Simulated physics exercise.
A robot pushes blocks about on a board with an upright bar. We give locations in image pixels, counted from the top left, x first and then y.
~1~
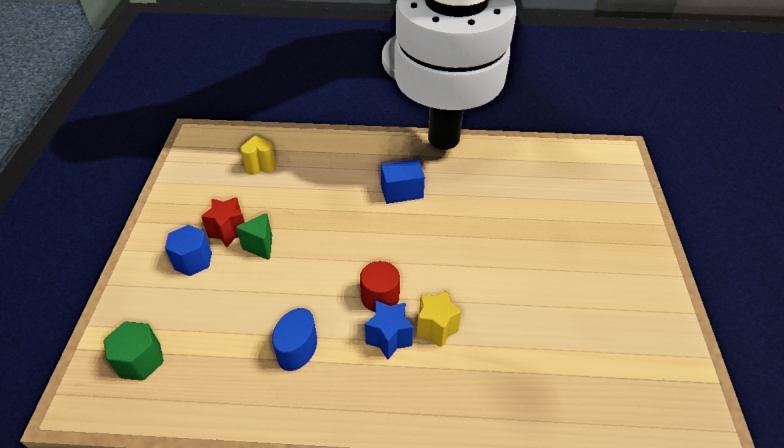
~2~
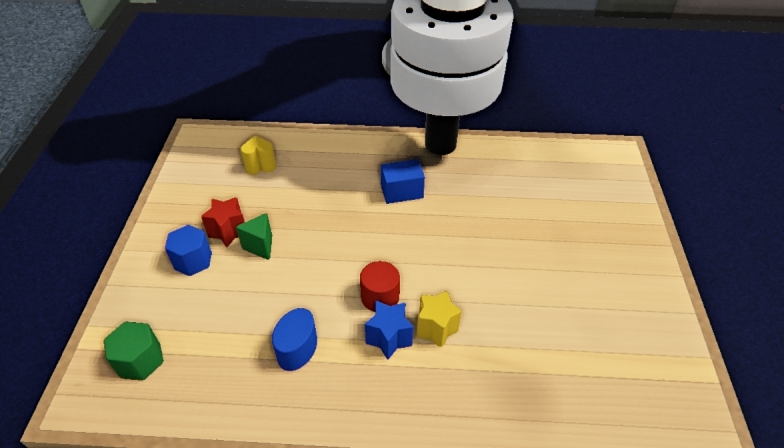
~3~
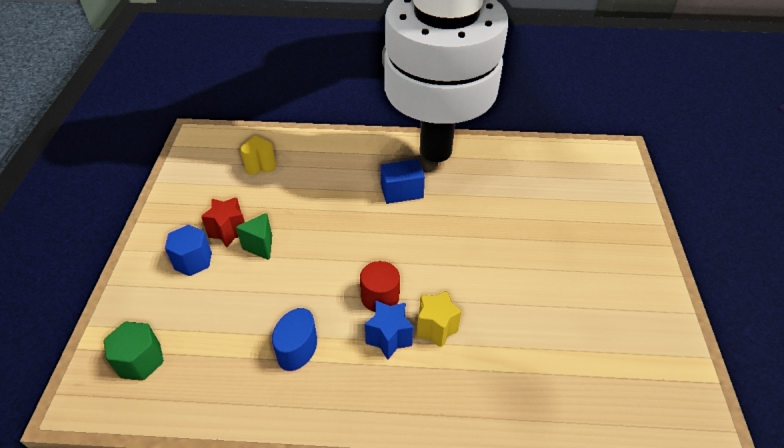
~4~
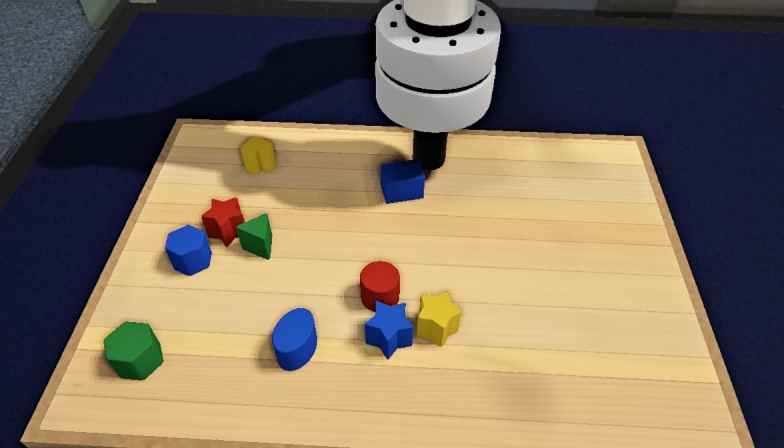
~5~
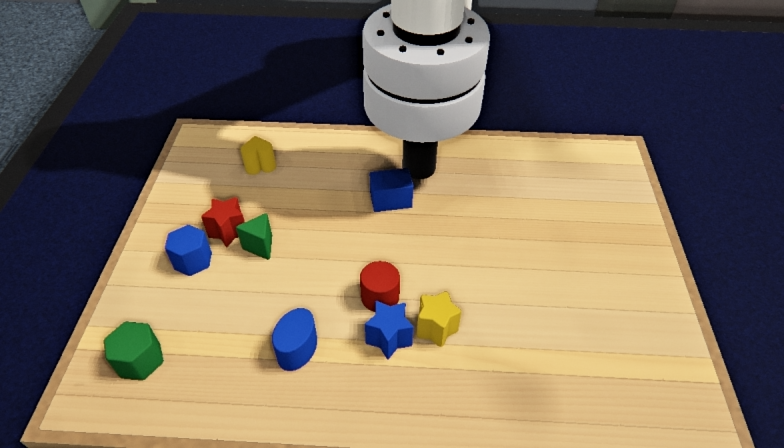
The robot arm's black upright bar moved slowly down and to the left across the top of the wooden board, then nudged the blue rectangular block slightly the same way while the other blocks stayed still.
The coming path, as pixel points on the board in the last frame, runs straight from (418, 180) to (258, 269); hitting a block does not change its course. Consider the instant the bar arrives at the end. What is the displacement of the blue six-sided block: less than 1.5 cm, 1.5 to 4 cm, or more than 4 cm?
Overall it shifts less than 1.5 cm.
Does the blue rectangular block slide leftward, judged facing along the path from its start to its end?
Yes, that is what happens.
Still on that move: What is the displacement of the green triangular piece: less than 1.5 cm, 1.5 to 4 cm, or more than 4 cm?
It will fall in the middle band, 1.5 to 4 cm.
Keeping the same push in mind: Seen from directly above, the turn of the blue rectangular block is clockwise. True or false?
That statement is not accurate.
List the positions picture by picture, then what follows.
Bar's lower end (444, 141); blue six-sided block (184, 239); green triangular piece (255, 225); blue rectangular block (403, 170), in the first picture.
Bar (440, 146); blocks still, in the second picture.
Bar (436, 153); blocks still, in the third picture.
Bar (429, 161); blocks still, in the fourth picture.
Bar (419, 170); blue six-sided block (184, 239); green triangular piece (255, 225); blue rectangular block (391, 179), in the fifth picture.
One third of the way, bar (369, 196); blue rectangular block (348, 212), turned 30° anticlockwise.
Two thirds of the way, bar (314, 226); blue rectangular block (323, 245), turned 110° anticlockwise.
At the end, bar (255, 258); blue six-sided block still; green triangular piece (234, 230), turned 40° clockwise; blue rectangular block (322, 247), turned 120° anticlockwise.
